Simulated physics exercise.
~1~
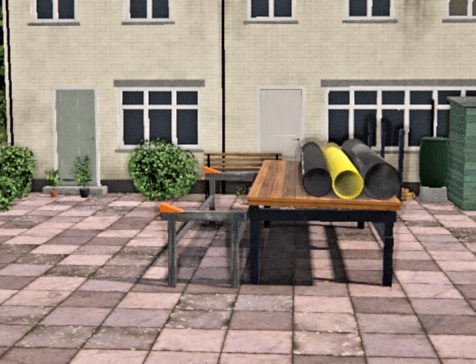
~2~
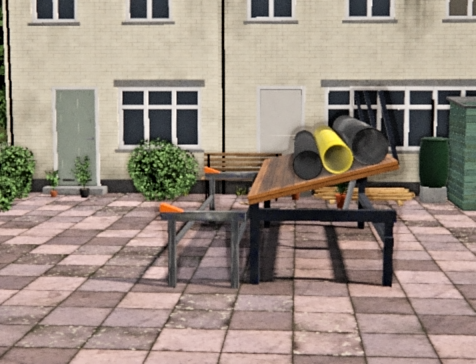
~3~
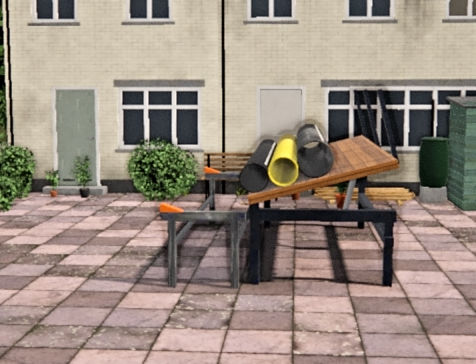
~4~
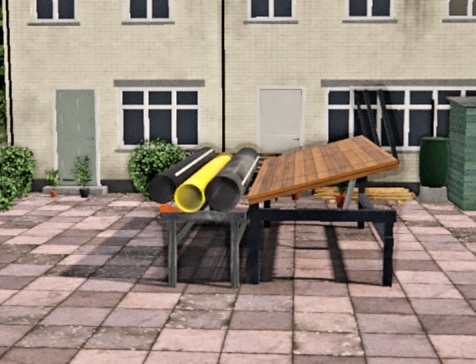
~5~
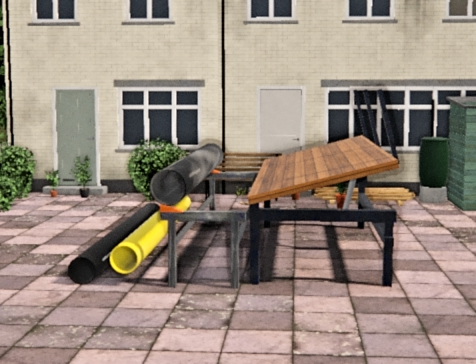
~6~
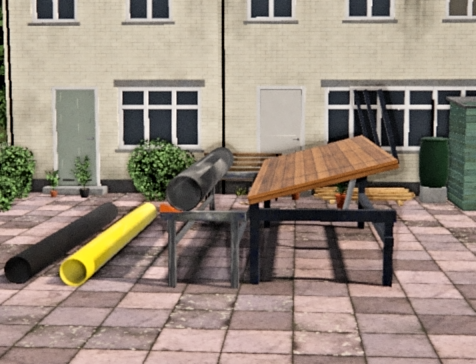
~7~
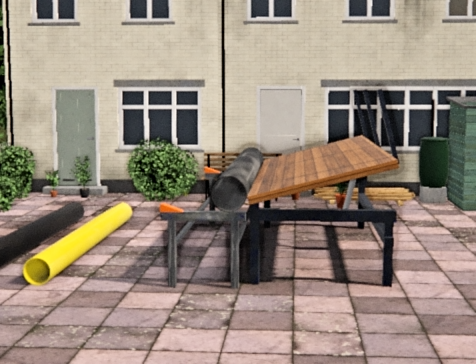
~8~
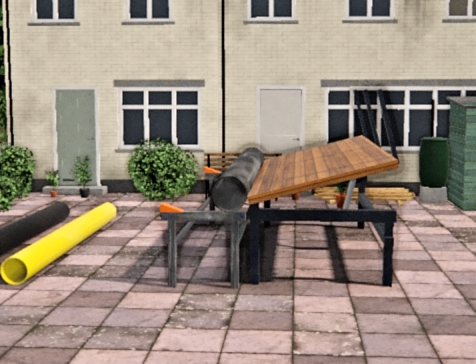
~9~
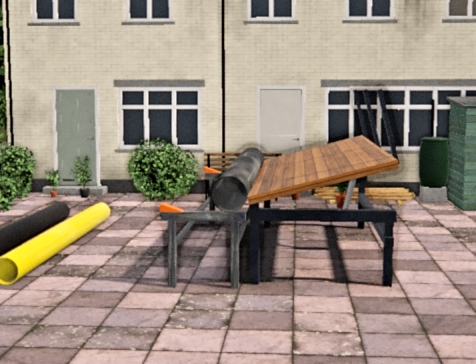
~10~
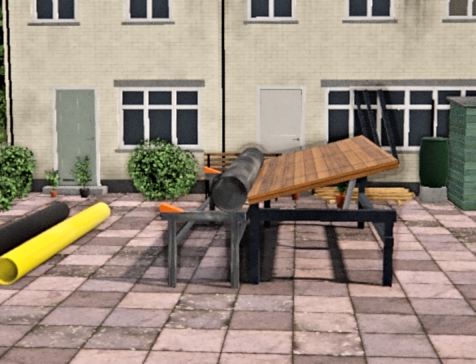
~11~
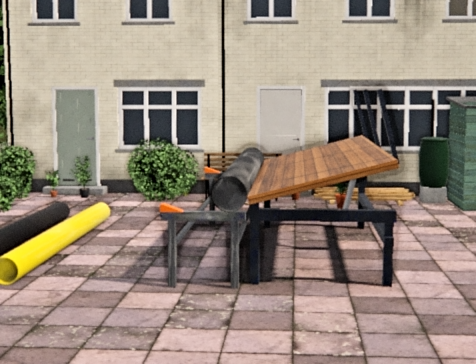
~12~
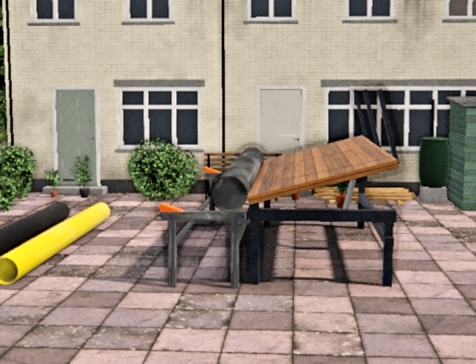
The video shows a wooden table top tilting up outside a brick building, sending three pipes rolling left onto a lower metal rack. The yellow pipe and a black one drop off the far end and roll left along the paving, while the other black pipe stays on the rack.
